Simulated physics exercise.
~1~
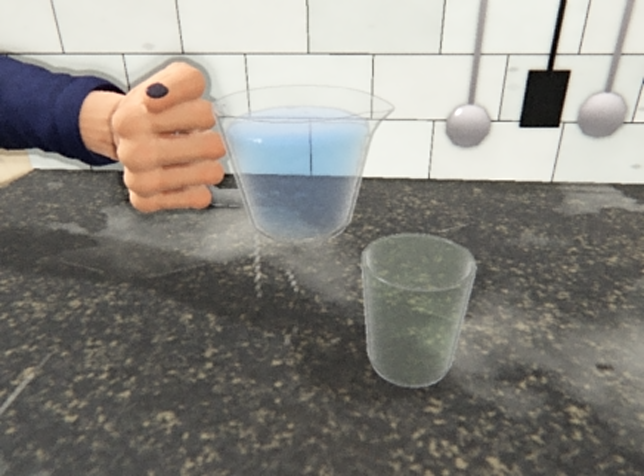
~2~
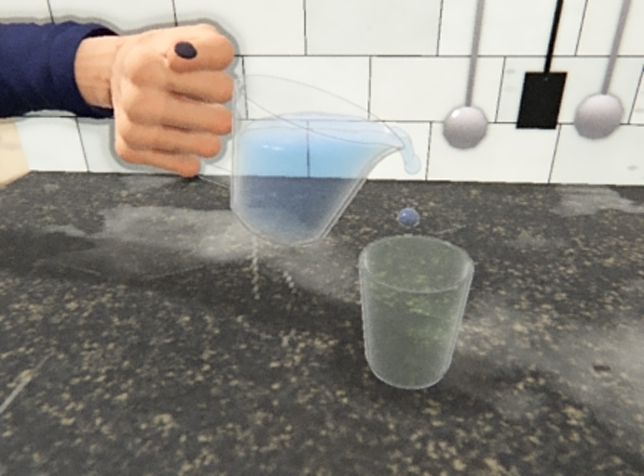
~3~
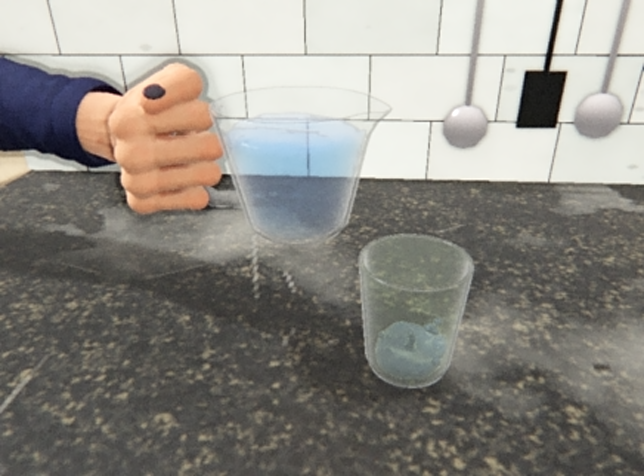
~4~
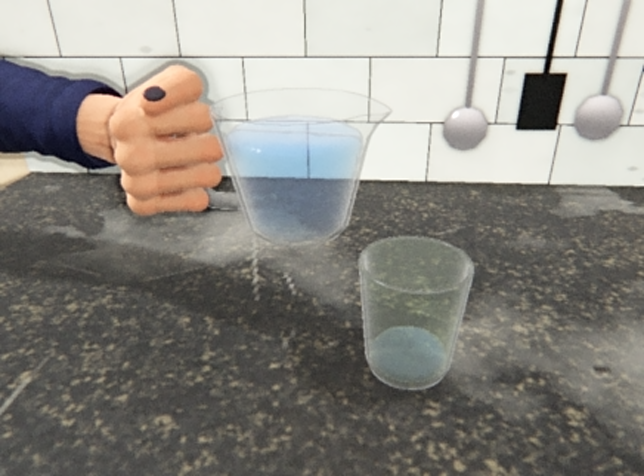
Hand tilting a clear jug of blue water and levelling it again, leaving a little water in the tumbler below.
